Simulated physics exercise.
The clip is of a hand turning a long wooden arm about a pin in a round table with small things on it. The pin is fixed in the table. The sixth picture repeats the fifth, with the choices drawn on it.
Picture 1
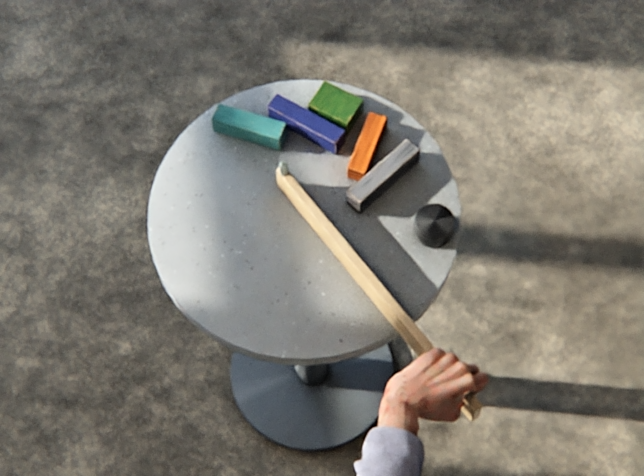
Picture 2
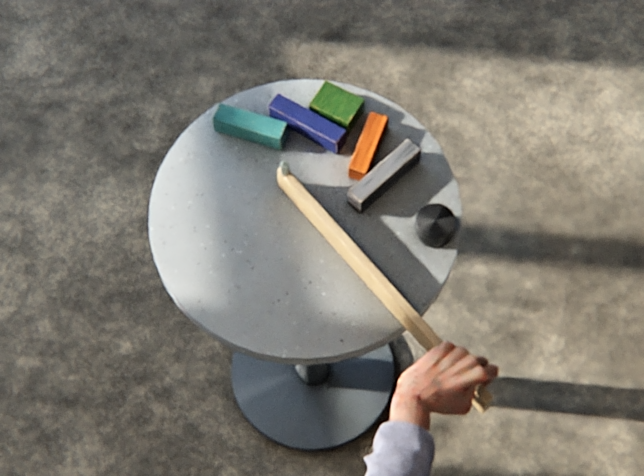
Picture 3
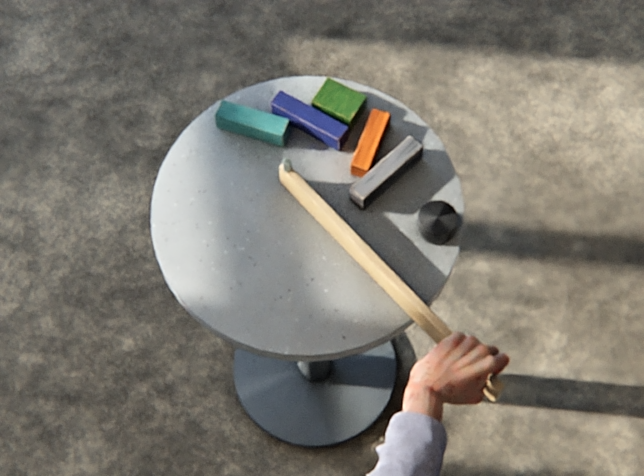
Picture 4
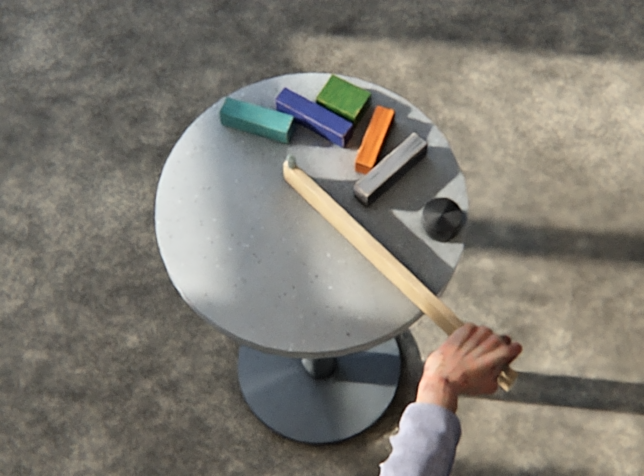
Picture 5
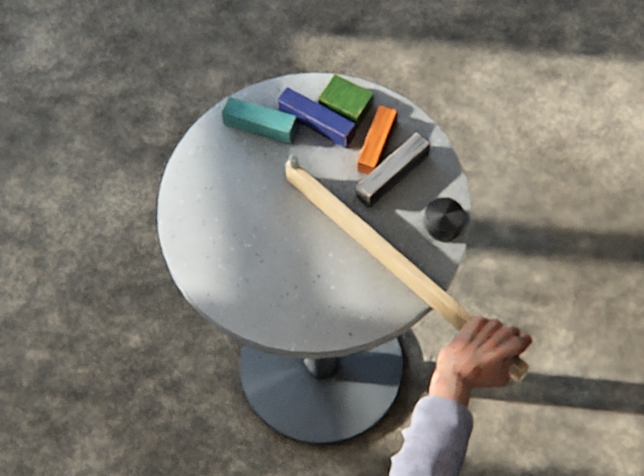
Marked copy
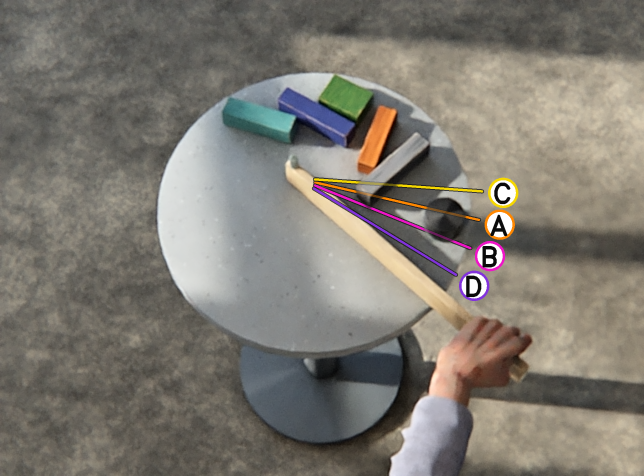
A hand gripped the end of a long wooden arm and swung it slightly to the right across a round grey table, while the colored blocks and dark tin on top stayed in place.
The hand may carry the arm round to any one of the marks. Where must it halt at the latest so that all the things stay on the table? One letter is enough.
C.
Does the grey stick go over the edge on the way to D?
No.
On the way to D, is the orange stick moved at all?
No.
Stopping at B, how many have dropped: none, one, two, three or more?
In all, none.
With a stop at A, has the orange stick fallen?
No.
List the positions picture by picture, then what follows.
The first picture shows green block (336, 108); black tin (434, 226); orange stick (367, 147).
The second picture shows arm (352, 247); blue bar (307, 124).
The third picture shows arm (358, 242); turquoise bar (253, 123).
The fourth picture shows arm (365, 236); black tin (442, 219).
The fifth picture shows arm (371, 233); blue bar (316, 117); grey stick (393, 170); turquoise bar (259, 120).
On the copy, A at (397, 201); B at (391, 217); C at (398, 185); D at (384, 231).
On C. First, arm (388, 212); black tin (444, 220); green block (346, 101).
Then, arm (398, 189); black tin (455, 191); grey stick (401, 159).
Finally, arm (401, 173); black tin (459, 168); grey stick (406, 151); nothing has fallen.
By contrast, A is safe but short; B is safe but short; D is safe but short.
